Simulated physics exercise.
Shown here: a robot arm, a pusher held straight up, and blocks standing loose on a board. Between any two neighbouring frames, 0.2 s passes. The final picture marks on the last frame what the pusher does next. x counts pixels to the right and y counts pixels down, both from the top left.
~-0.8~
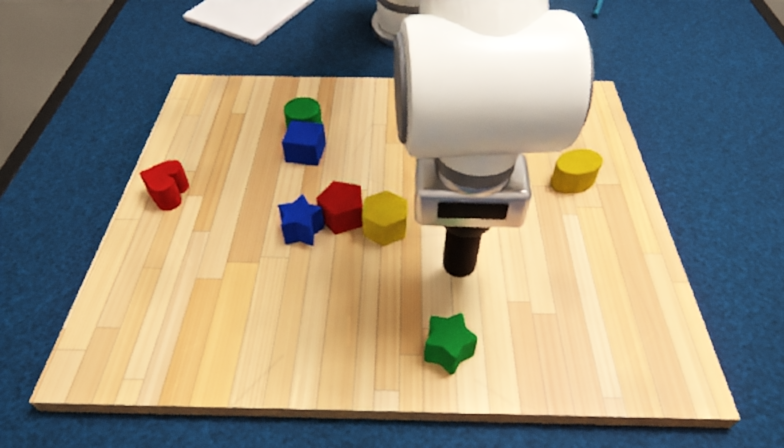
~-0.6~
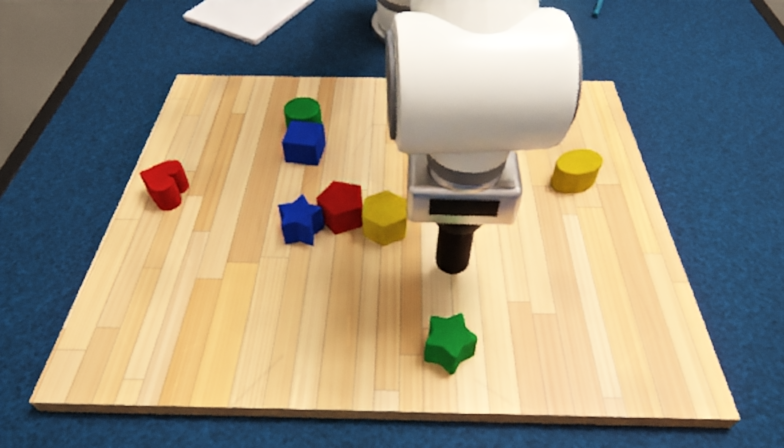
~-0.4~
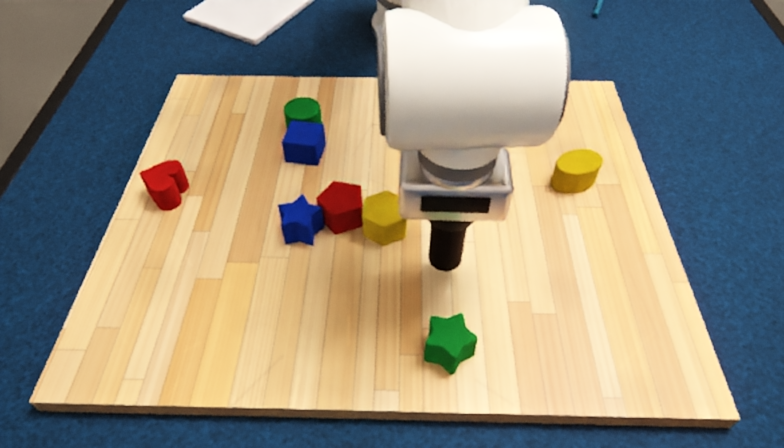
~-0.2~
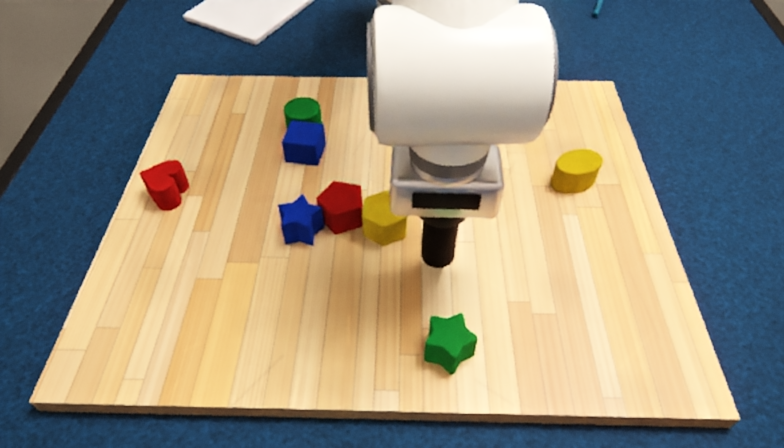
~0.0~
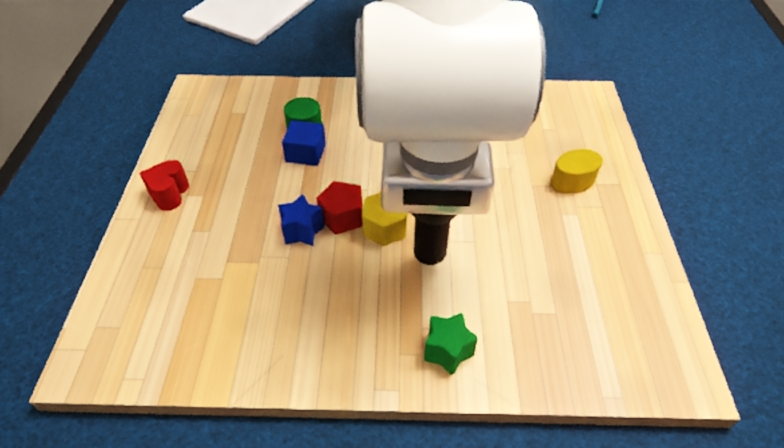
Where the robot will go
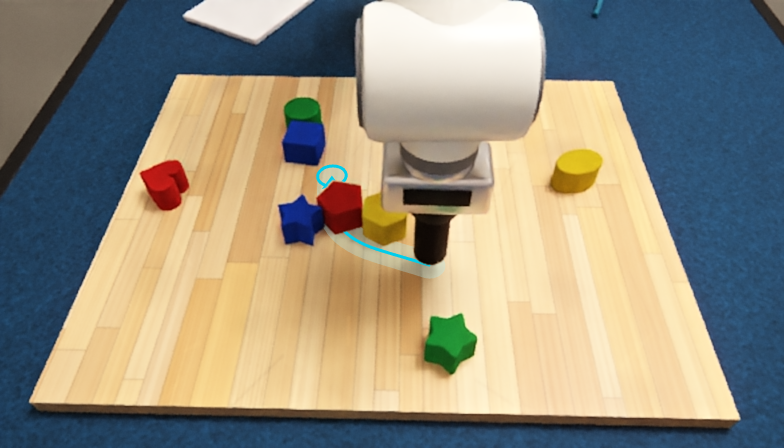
The footage shows a white robot arm holding a dark upright pusher above a wooden board scattered with red, blue, green and yellow blocks. The arm moves slightly left toward the yellow hexagonal block, while the blocks remain still.
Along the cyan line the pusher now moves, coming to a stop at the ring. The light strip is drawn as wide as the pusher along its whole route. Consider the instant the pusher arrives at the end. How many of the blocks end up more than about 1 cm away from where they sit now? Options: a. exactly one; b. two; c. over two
I choose c.
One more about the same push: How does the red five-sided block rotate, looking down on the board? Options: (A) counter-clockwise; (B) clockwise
Letter A.
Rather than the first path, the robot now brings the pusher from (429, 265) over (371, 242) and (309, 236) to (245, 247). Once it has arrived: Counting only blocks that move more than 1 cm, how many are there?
By the end, three or more blocks will have moved.
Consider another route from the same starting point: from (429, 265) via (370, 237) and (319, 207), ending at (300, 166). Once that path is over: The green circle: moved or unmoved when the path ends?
The block moves away from its spot.
The line goes from (429, 265) via (372, 248) and (335, 216), ending at (332, 176).
The first path, step by step. One third of the way, pusher at (370, 234); red five-sided block at (330, 189), turned 15° anticlockwise; yellow hexagonal block at (376, 199), turned 35° clockwise.
Two thirds of the way, pusher at (333, 202); blue star at (296, 210); red five-sided block at (320, 169), turned 30° anticlockwise; yellow hexagonal block at (373, 190), turned 75° clockwise.
At the end, pusher at (330, 162); blue star at (296, 210); green circle at (294, 92); blue square at (293, 115), turned 30° anticlockwise; red five-sided block at (316, 133), turned 35° anticlockwise; yellow hexagonal block at (373, 190), turned 75° clockwise.
